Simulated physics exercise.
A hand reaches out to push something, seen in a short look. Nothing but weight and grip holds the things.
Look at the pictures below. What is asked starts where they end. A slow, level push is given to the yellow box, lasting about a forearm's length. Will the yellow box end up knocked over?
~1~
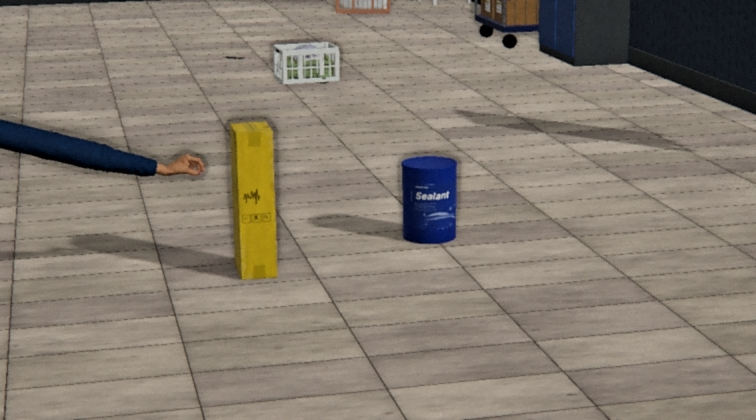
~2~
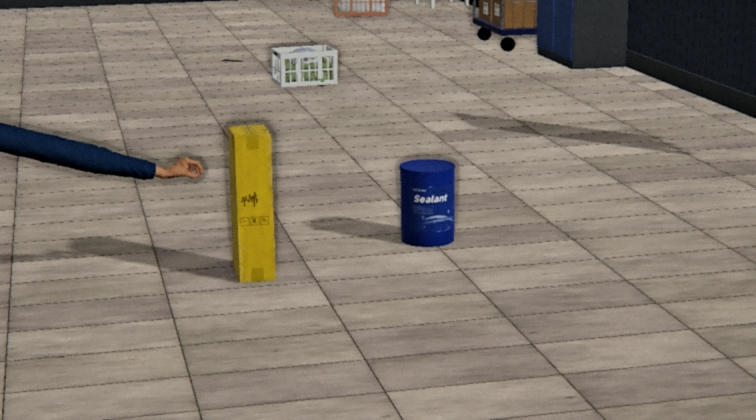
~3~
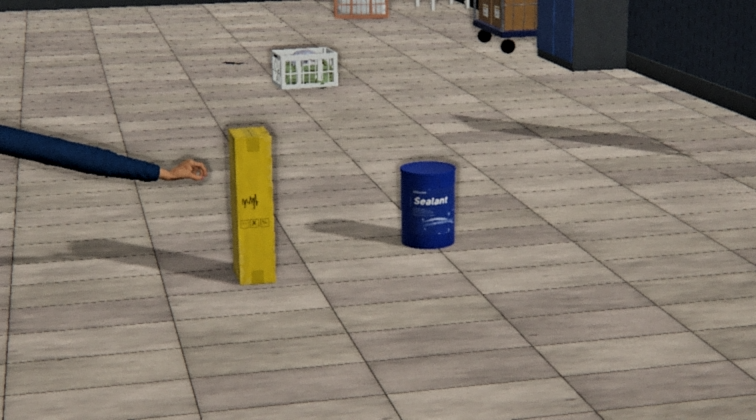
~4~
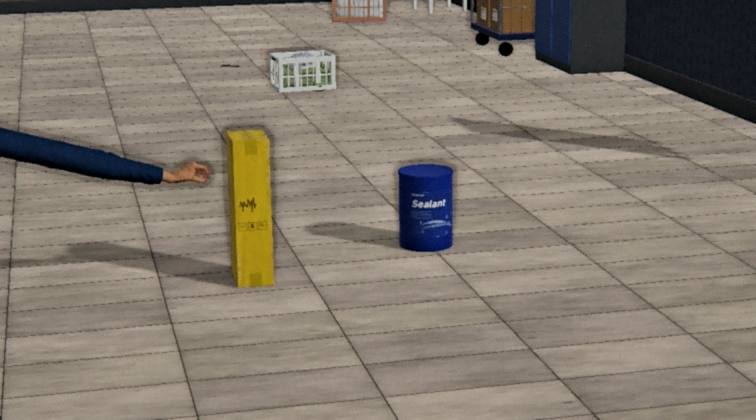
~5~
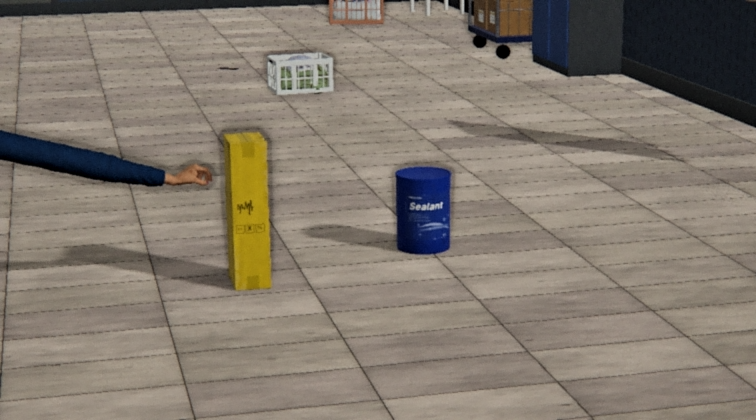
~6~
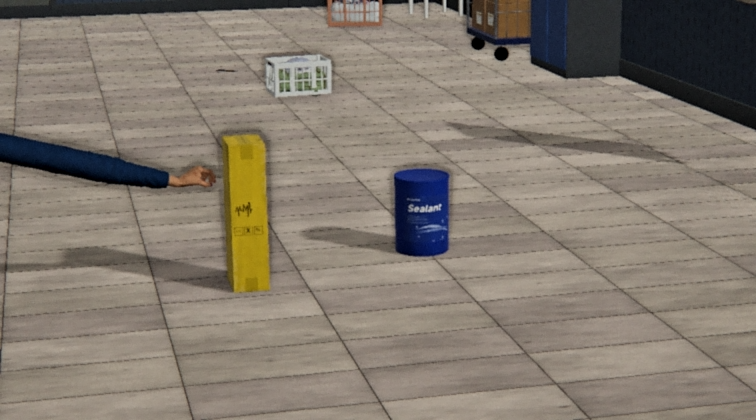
Knocked over.
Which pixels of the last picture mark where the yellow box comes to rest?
Near pixel (346, 260).
Then, 0.60 s on from there, yellow box turned 11° from how it was put near (261, 210).
Then, 1.10 s on from there, yellow box turned 37° from how it was put near (294, 214).
Then, 1.30 s on from there, yellow box on its side near (330, 245).
Then, 1.50 s on from there, yellow box on its side near (344, 252).
In the end, toppled on the floor, yellow box. At the end, from the last picture's camera, yellow box near (346, 260).
